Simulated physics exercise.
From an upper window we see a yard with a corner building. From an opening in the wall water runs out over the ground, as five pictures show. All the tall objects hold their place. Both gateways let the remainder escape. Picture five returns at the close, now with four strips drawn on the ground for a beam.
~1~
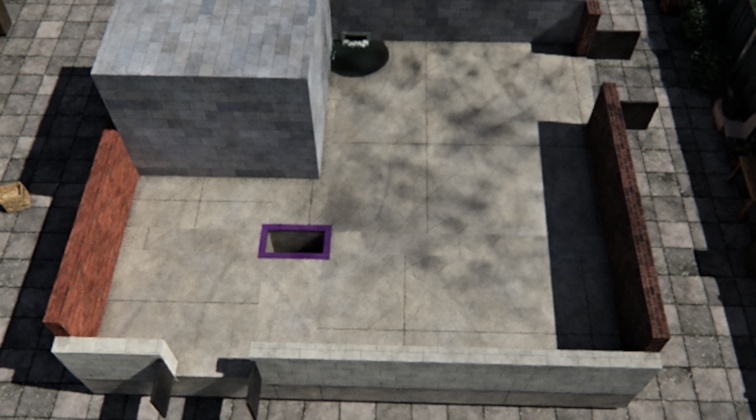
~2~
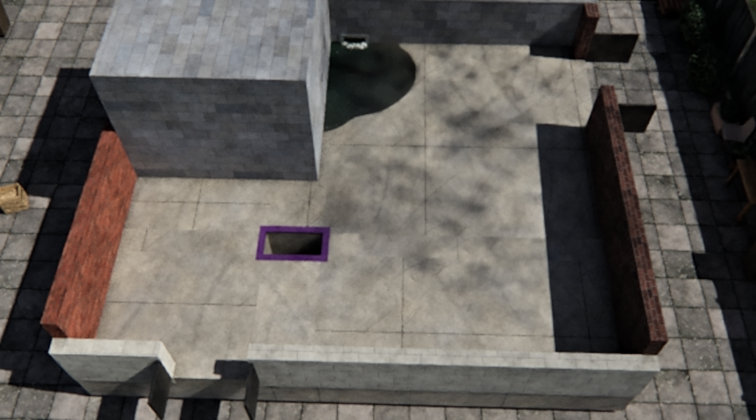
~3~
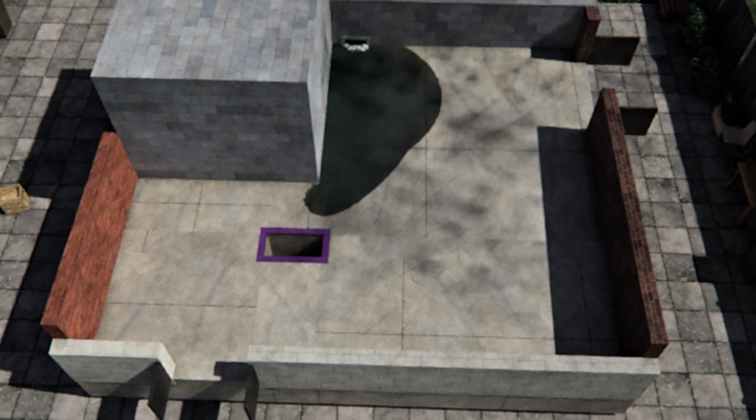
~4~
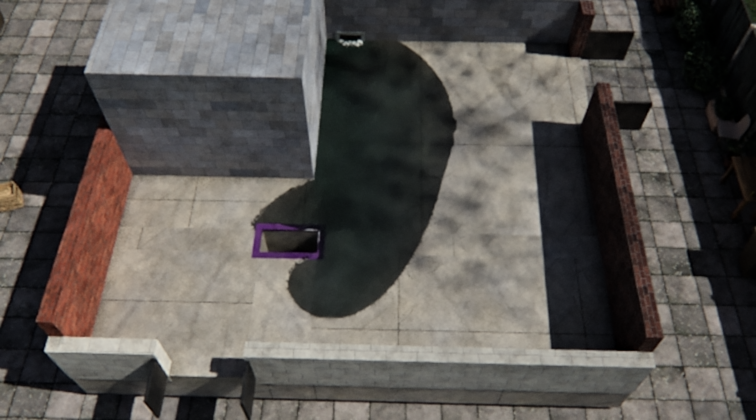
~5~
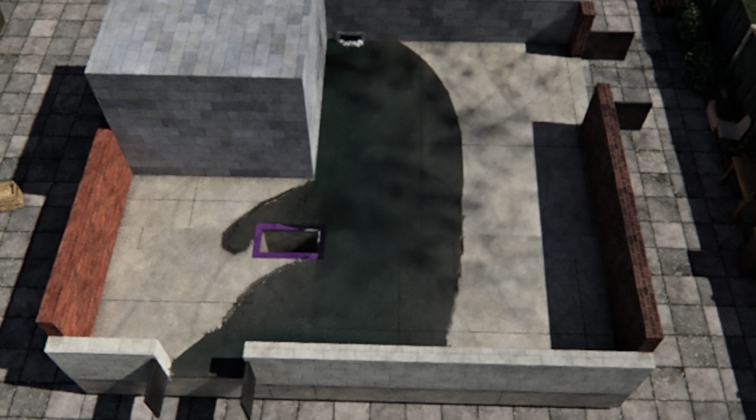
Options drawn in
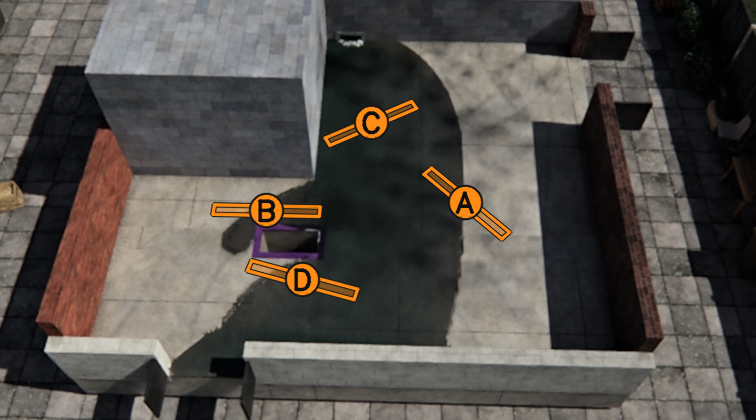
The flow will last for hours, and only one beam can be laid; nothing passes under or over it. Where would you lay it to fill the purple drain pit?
The best position is D.
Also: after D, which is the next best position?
A.
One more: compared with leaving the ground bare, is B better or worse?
Position B is worse.
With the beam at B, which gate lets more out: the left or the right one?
The left gate.
In orange, A from (427, 171) to (505, 235); B from (213, 209) to (319, 211); C from (327, 141) to (414, 104); D from (249, 265) to (355, 294).
For position A, about 30 % of the stream goes into the purple drain pit, about 67 % out by the gates.
For position B, about 13 % of the stream goes into the purple drain pit, about 84 % out by the gates.
For position C, about 14 % of the stream goes into the purple drain pit, about 79 % out by the gates.
For position D, about 46 % of the stream goes into the purple drain pit, about 49 % out by the gates.
